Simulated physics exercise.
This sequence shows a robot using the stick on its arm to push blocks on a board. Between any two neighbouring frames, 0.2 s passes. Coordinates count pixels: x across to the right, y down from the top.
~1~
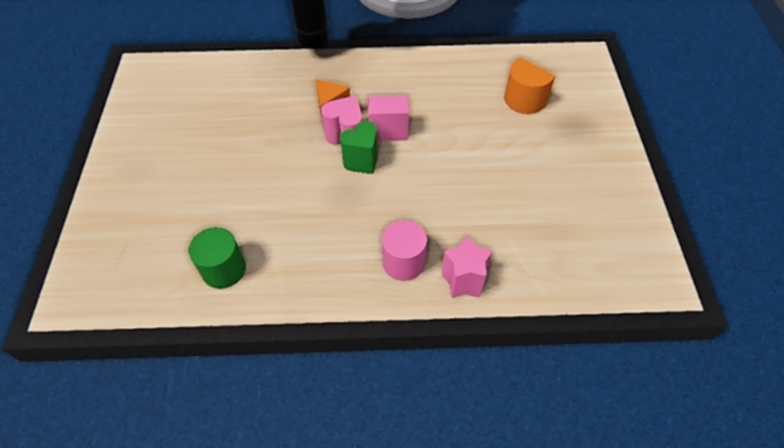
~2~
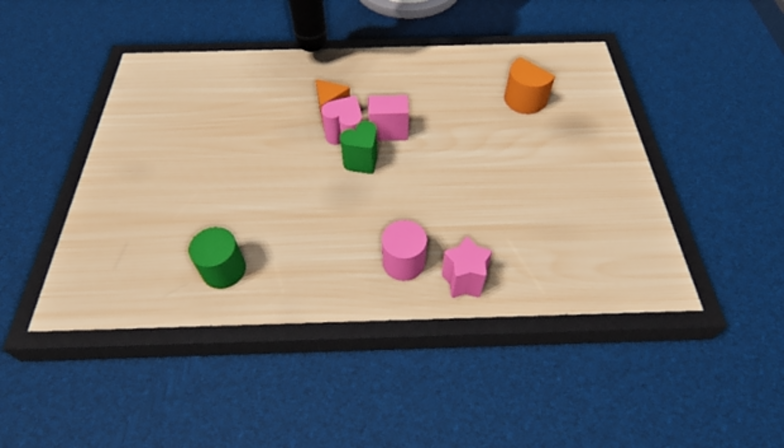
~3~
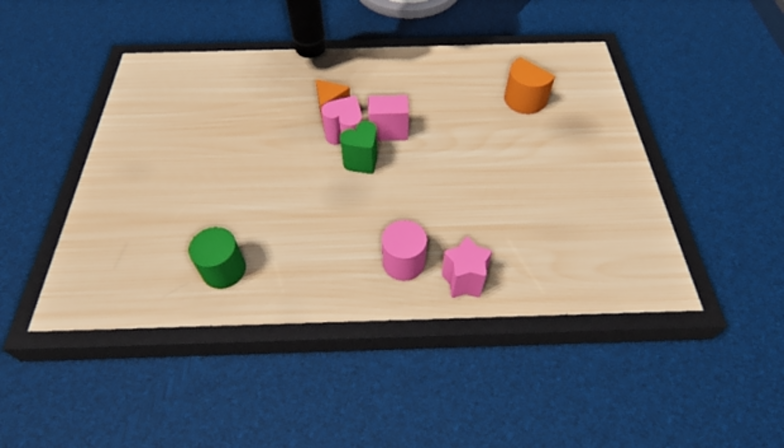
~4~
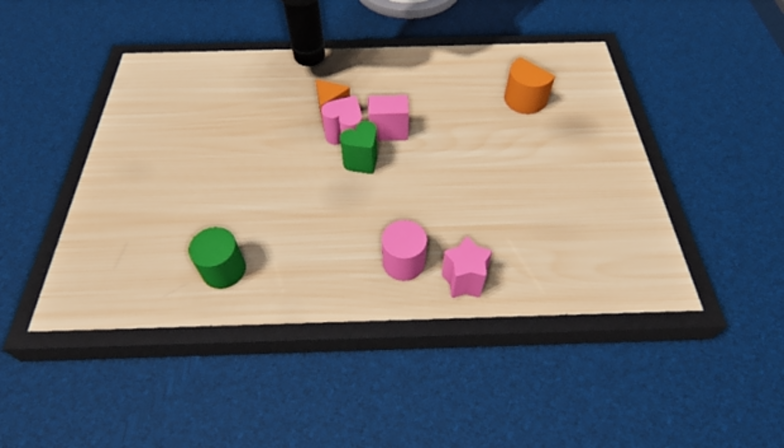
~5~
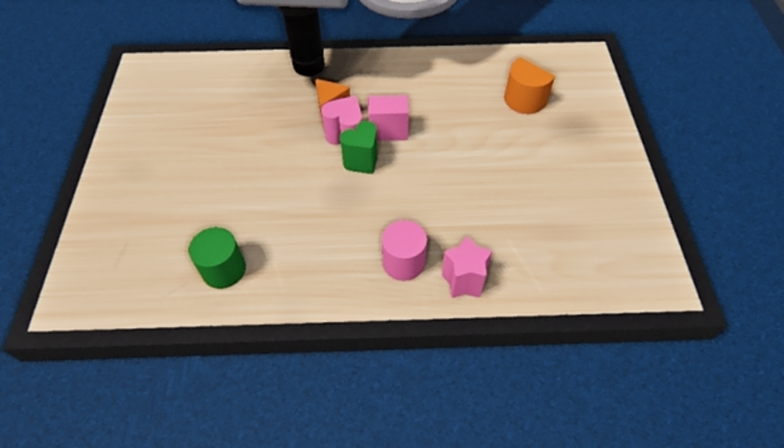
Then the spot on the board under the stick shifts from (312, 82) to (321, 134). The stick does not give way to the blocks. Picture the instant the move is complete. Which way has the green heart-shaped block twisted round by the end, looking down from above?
Looking down on the board, it turns clockwise.
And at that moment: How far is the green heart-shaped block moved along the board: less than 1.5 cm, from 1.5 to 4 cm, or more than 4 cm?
If I had to pick, the green heart-shaped block travels from 1.5 to 4 cm here.
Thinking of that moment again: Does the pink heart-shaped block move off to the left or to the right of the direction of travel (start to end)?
It heads left.
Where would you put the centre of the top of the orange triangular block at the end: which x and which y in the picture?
Its top face will be centred at roughly (342, 125).
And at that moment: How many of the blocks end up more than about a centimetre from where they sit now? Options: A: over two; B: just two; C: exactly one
That would be A.
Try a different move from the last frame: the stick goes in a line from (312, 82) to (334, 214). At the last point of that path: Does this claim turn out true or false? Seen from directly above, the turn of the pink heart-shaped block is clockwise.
The statement is false.
What follows on the original path. Halfway along, stick (314, 92); orange triangular block (330, 102); pink heart-shaped block (347, 117), turned 20° anticlockwise; green heart-shaped block (364, 137), turned 15° clockwise.
At the end, stick (319, 120); orange triangular block (342, 125), turned 25° anticlockwise; pink heart-shaped block (368, 132), turned 50° anticlockwise; green heart-shaped block (384, 154), turned 35° clockwise; pink oblong block still.
